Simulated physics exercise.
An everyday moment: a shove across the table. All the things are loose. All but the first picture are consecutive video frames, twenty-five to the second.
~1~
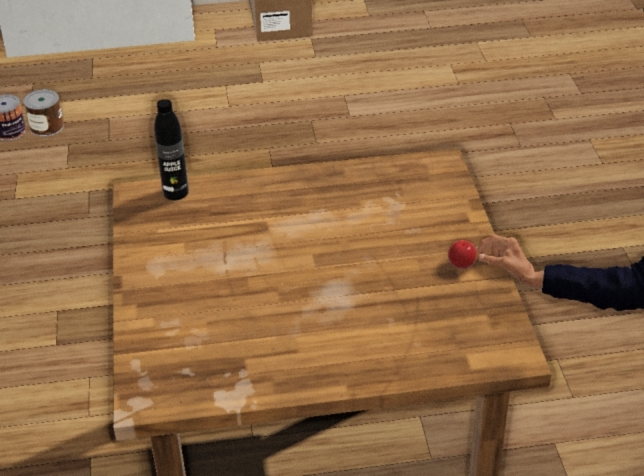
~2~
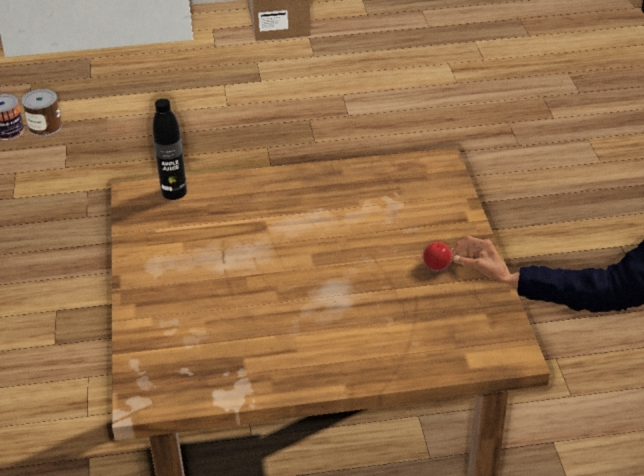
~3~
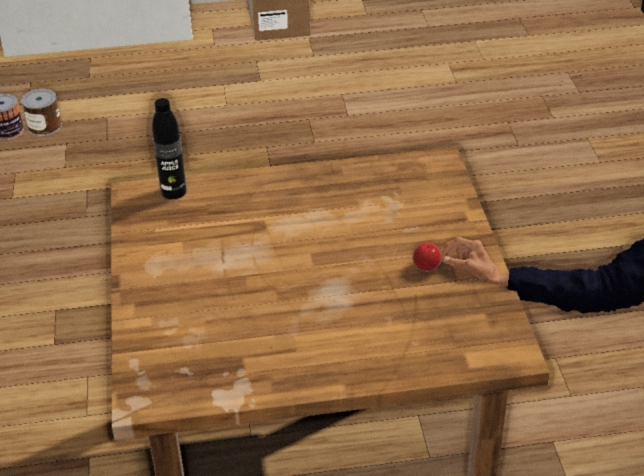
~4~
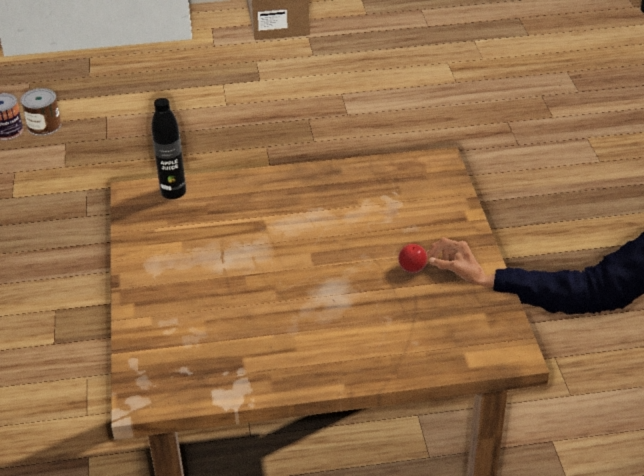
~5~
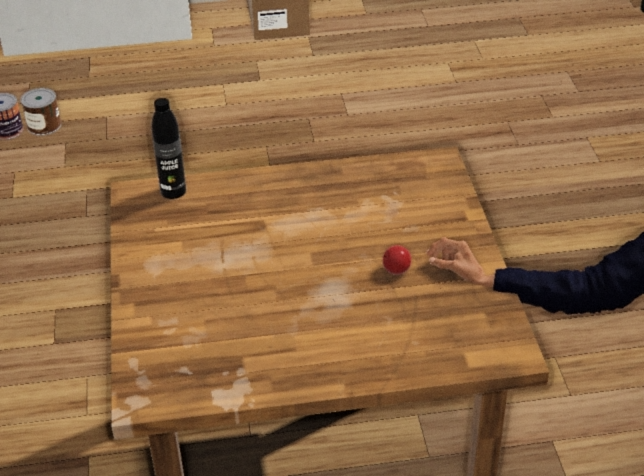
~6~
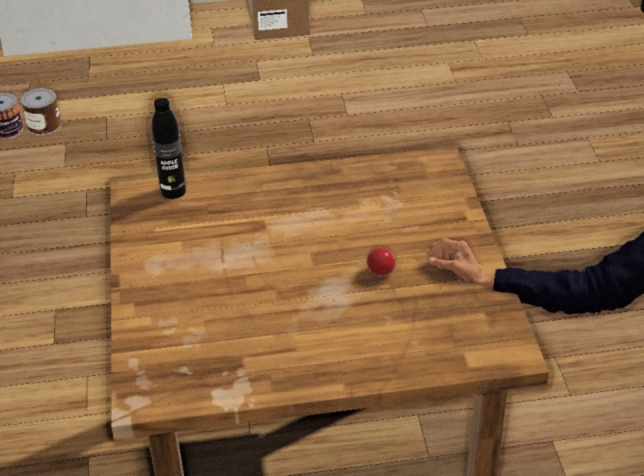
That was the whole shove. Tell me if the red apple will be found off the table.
The red apple goes over the edge.
Then, 0.30 s past the last view, red apple displaced well along near (267, 275).
Then, 0.70 s past the last view, red apple displaced well along near (128, 291).
Then, 1.10 s past the last view, red apple now off the table.
Finally, off the table, red apple.
